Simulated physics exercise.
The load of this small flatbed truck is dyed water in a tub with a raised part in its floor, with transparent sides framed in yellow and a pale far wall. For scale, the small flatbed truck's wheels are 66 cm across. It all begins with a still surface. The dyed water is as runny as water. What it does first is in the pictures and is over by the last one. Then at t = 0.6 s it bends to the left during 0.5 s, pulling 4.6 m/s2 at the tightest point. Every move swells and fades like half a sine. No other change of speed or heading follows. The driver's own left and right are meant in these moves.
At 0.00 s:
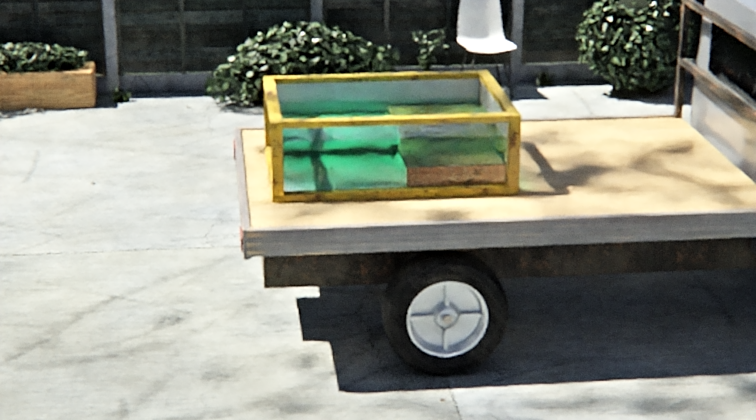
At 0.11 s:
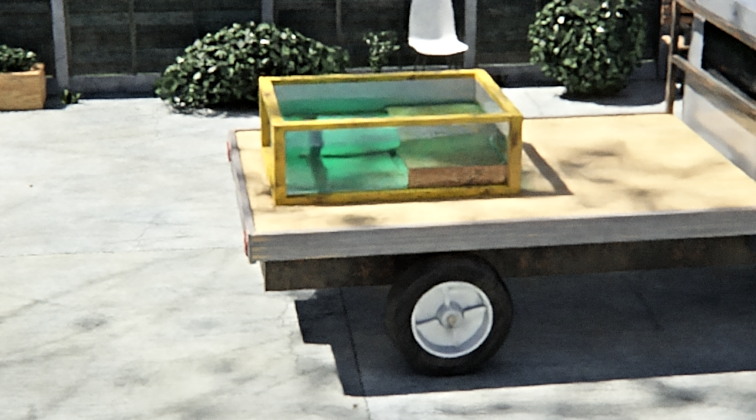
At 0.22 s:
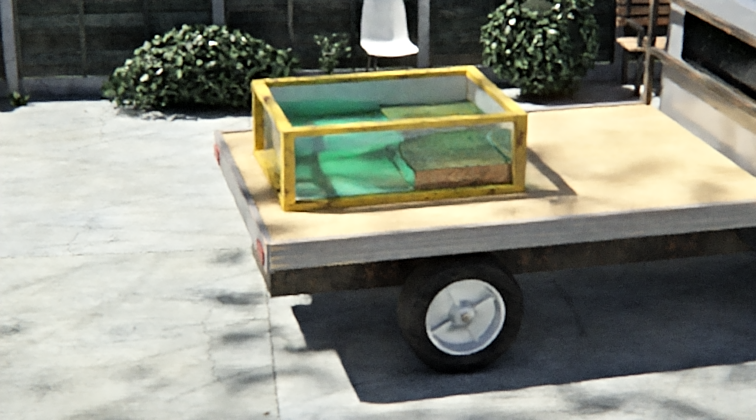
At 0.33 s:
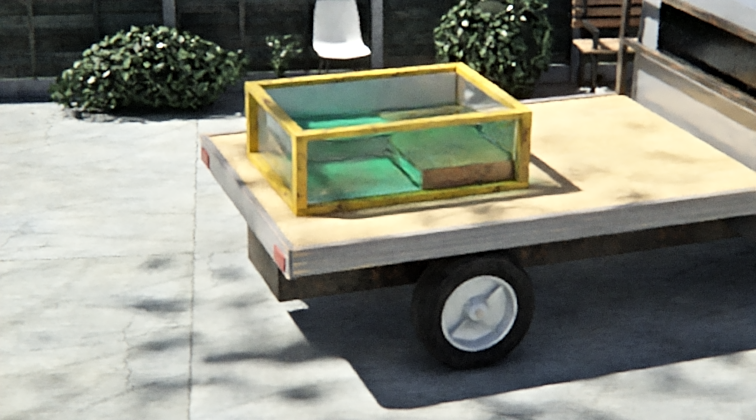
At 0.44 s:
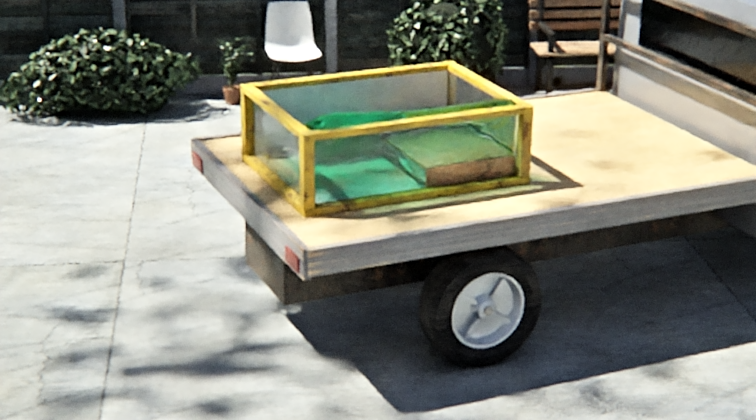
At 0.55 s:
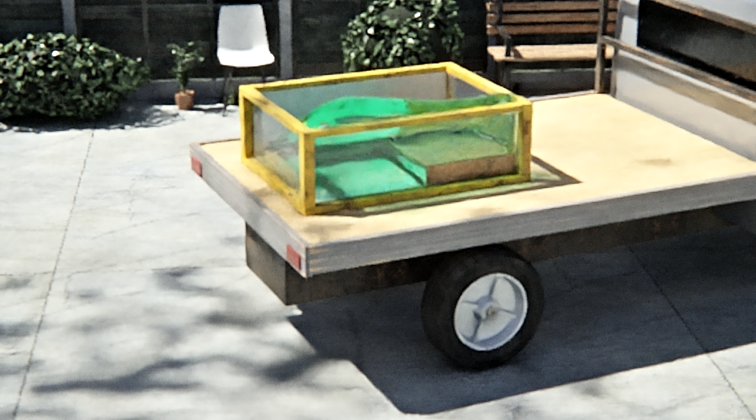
Small flatbed truck rolling right and turning away, green water in its yellow-framed tank lying flat, then climbing towards the near side.
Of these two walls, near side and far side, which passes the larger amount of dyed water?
The near side lets out more.
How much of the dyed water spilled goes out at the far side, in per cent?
About 10 per cent.
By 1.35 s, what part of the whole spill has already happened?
Some 90 per cent by then.
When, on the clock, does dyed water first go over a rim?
Near 0.8 s.
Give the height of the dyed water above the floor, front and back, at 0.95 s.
Front 22 cm, back 32 cm.
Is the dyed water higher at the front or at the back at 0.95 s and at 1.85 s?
At the back, then the front.
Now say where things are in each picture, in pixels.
In the first frame, level at the front (488, 132); level at the back (298, 137); still flat; edge of the step at (457, 167); the front is on the right, levels are read along the near wall; a wheel hub at (449, 322).
In the second frame, level at the front (489, 130); level at the back (300, 143); still flat.
In the third frame, level at the front (492, 126); level at the back (306, 144); still flat.
In the fourth frame, rising 11° towards the near side.
In the fifth frame, level at the front (496, 99); level at the back (320, 115); rising 22° towards the near side.
In the sixth frame, level at the front (496, 89); level at the back (320, 94); rising 30° towards the near side; a wheel hub at (495, 315).
By 0.95 s front 22 cm, middle 27 cm, back 32 cm above the lowest part of the floor; the loss stands at 4 per cent, over the near side, a little elsewhere.
By 1.35 s front 25 cm, middle 27 cm, back 25 cm above the lowest part of the floor; the loss stands at 5 per cent, over the near side, a little elsewhere.
By 1.85 s front 32 cm, middle 26 cm, back 26 cm above the lowest part of the floor; the loss stands at 5 per cent, over the near side, a little elsewhere.
By 4.09 s the loss stands at 6 per cent, over the near side, a little elsewhere; the far side has passed 0 per cent and the near side 5.
